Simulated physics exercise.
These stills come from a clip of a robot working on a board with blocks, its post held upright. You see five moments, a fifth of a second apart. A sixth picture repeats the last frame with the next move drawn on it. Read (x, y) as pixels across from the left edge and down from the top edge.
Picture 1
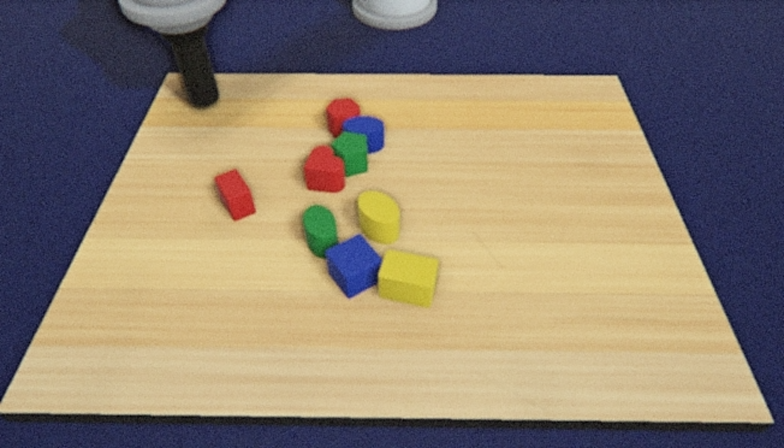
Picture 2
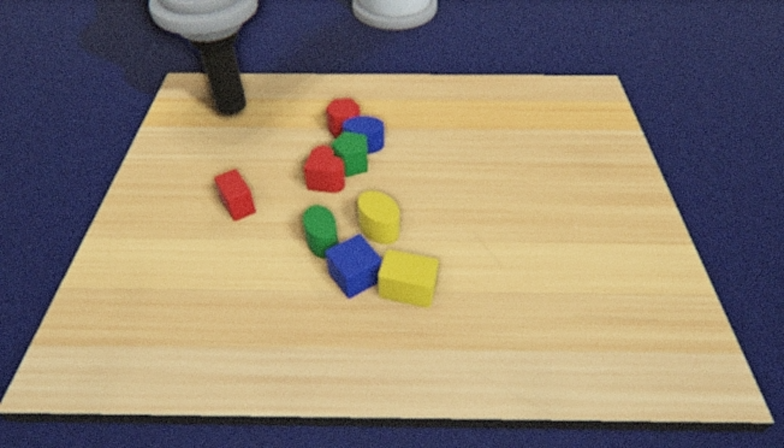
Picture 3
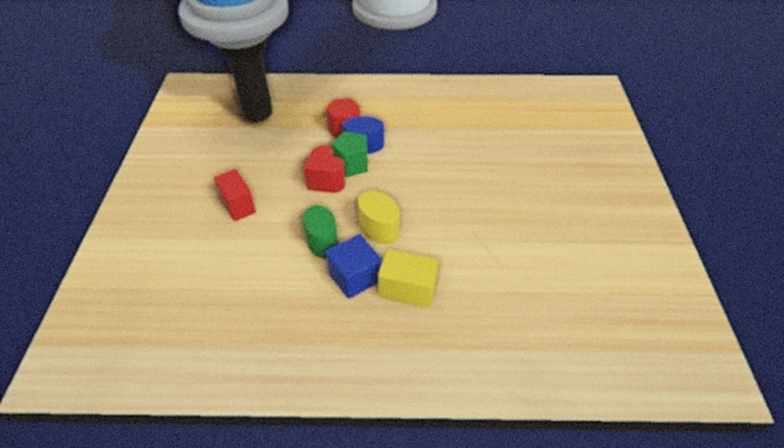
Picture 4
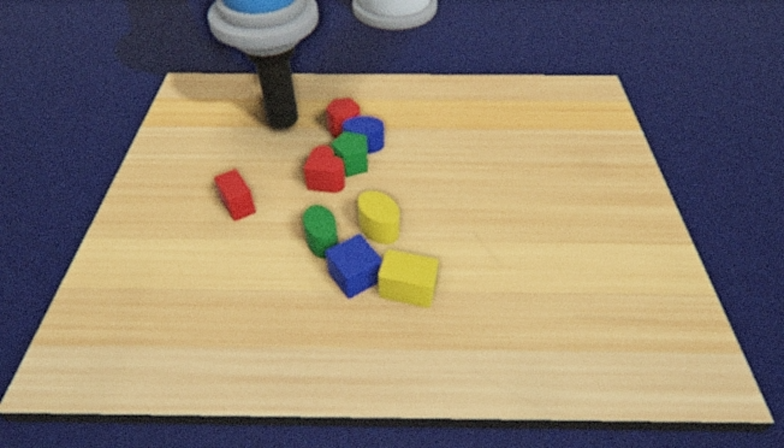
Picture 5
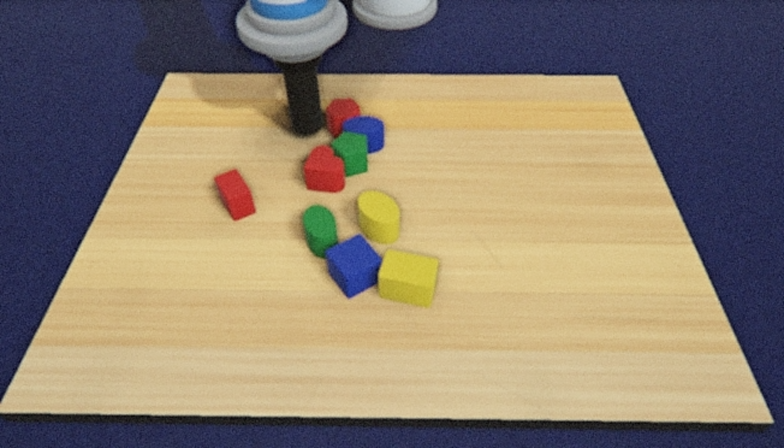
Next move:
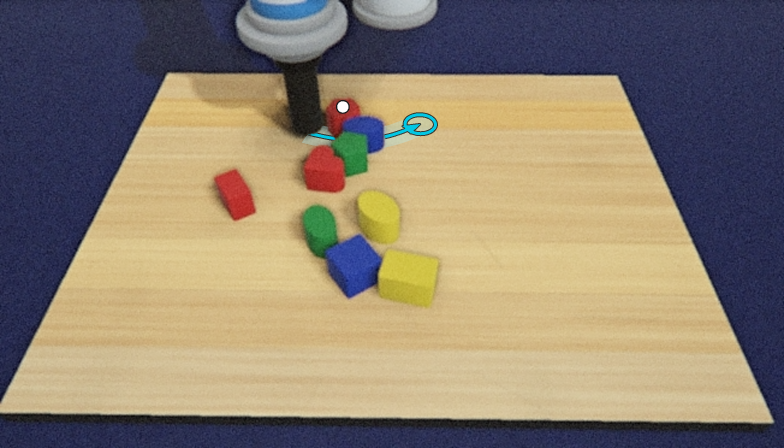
A robot arm's black post moves right across the board toward the unmoving coloured blocks.
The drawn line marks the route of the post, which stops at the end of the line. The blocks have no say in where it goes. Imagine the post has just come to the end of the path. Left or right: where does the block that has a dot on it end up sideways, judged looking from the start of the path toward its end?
The block that has a dot on it is shifted sideways to the left, facing along the path from start to end.
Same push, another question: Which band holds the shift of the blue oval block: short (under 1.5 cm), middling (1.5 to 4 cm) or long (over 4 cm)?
Movement: Over 4 cm.
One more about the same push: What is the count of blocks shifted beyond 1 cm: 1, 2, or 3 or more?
2.
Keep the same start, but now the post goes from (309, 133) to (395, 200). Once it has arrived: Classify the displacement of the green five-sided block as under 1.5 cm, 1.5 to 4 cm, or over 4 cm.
It will fall in the top band, over 4 cm.
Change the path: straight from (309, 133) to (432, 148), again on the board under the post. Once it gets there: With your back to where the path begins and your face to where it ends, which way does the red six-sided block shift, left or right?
Facing from start to end, it will go to the left.
Drawn move, from (309, 133) over (347, 140) and (386, 136) to (420, 124); the dot is on the red six-sided block.
What follows on the original path. One third of the way, post at (347, 133); red six-sided block at (371, 103), turned 40° anticlockwise; blue oval block at (378, 126).
Two thirds of the way, post at (387, 129); red six-sided block at (392, 95), turned 115° anticlockwise; blue oval block at (414, 130), turned 35° clockwise.
At the end, post at (421, 117); red six-sided block at (404, 86), turned 185° anticlockwise; green five-sided block still; blue oval block at (421, 130), turned 60° clockwise.
